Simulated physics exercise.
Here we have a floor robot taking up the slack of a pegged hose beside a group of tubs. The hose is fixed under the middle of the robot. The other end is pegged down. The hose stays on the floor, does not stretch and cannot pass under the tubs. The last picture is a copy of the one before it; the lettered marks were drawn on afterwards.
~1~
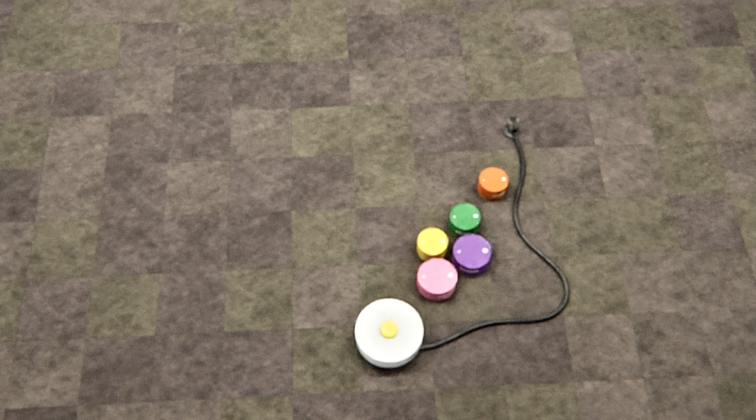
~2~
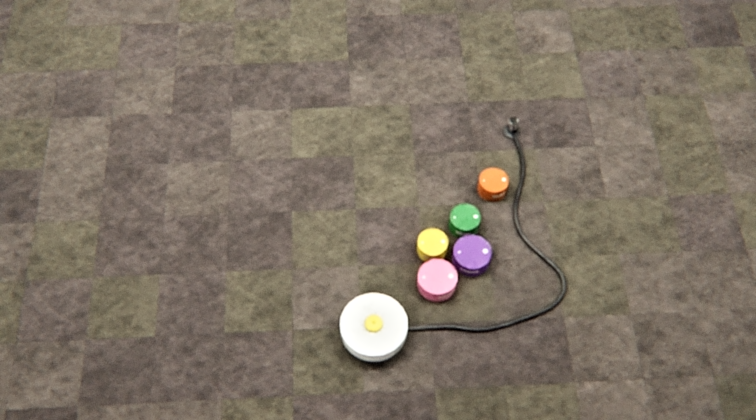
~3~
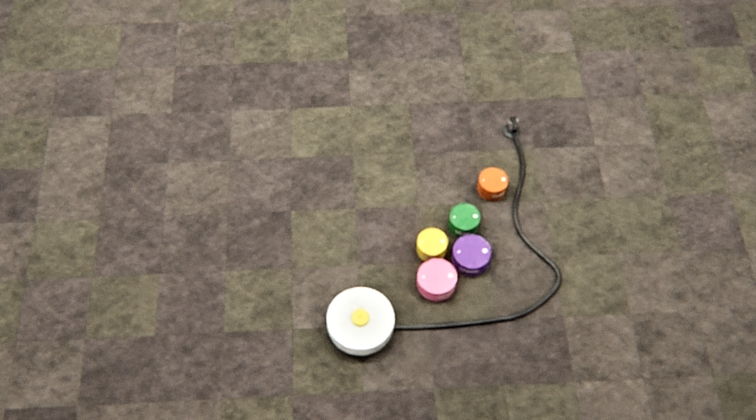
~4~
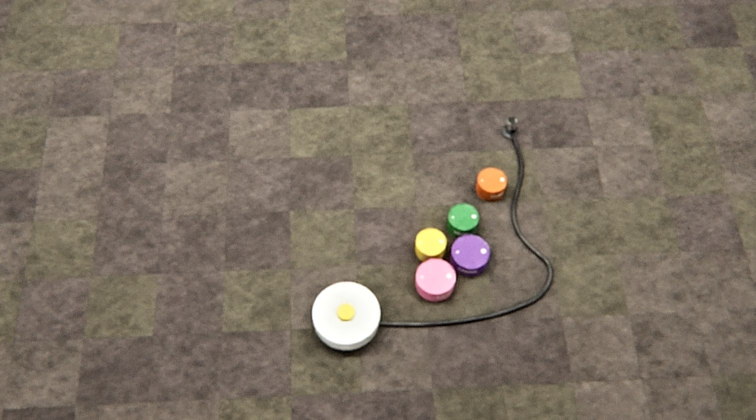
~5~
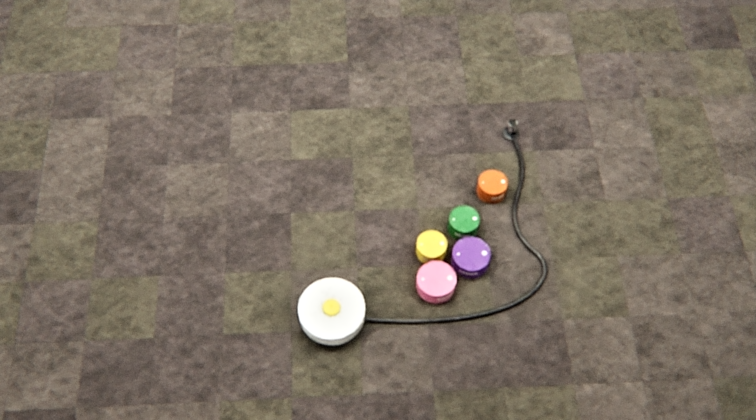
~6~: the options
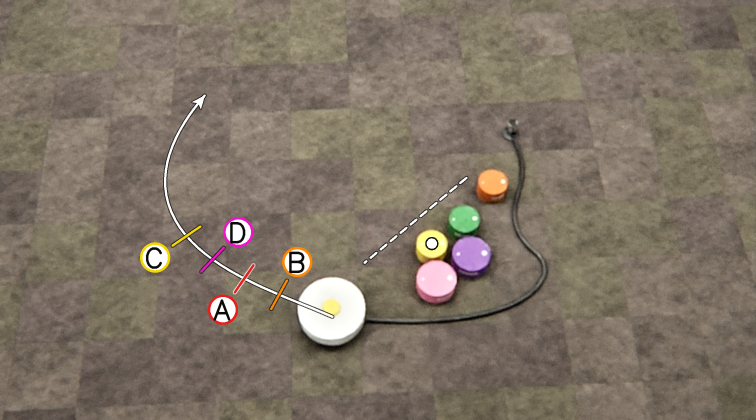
A round white floor robot with a yellow centre sits at the lower middle of a brown and olive checkered carpet, seen from above at a slant. To its right, pink, yellow, purple, green and orange tubs cluster inside the bend of a black hose pegged at the upper right. The robot slides slowly left and slightly upward, drawing the hose's lower bend inward while the tubs stay put.
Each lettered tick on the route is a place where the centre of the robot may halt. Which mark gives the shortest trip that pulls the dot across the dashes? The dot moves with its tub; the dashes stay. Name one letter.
Mark D.
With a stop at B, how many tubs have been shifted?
The count is none.
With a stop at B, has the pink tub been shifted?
No.
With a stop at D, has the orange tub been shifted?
Yes.
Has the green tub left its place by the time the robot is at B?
No.
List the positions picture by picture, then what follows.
Purple tub (471, 255); yellow tub (432, 245); green tub (464, 221), in the first frame.
Robot (374, 328); pink tub (437, 280), in the second frame.
Robot (361, 322); peg (512, 126), in the third frame.
Robot (346, 317); yellow tub (431, 246), in the fourth frame.
Robot (332, 312); pink tub (436, 282); orange tub (492, 187); peg (512, 128), in the fifth frame.
On the marked copy, A at (244, 279); B at (279, 295); C at (186, 236); D at (213, 259); the dashed line at (417, 219); the route from (332, 317) via (180, 227) to (205, 96); the white dot at (432, 244).
Taking D. A third of the way, robot (288, 294); yellow tub (431, 248).
Two thirds of the way, robot (245, 275); purple tub (459, 252); yellow tub (427, 240); pink tub (428, 270).
When it is over, robot (211, 254); purple tub (436, 235); yellow tub (410, 216); green tub (461, 217); pink tub (400, 244); orange tub (479, 183); the dot on the yellow tub is over the dashed line.
As for the rest, A leaves the dotted tub short, at (427, 239); B leaves the dotted tub short, at (431, 248); C does it too, but is farther than needed.
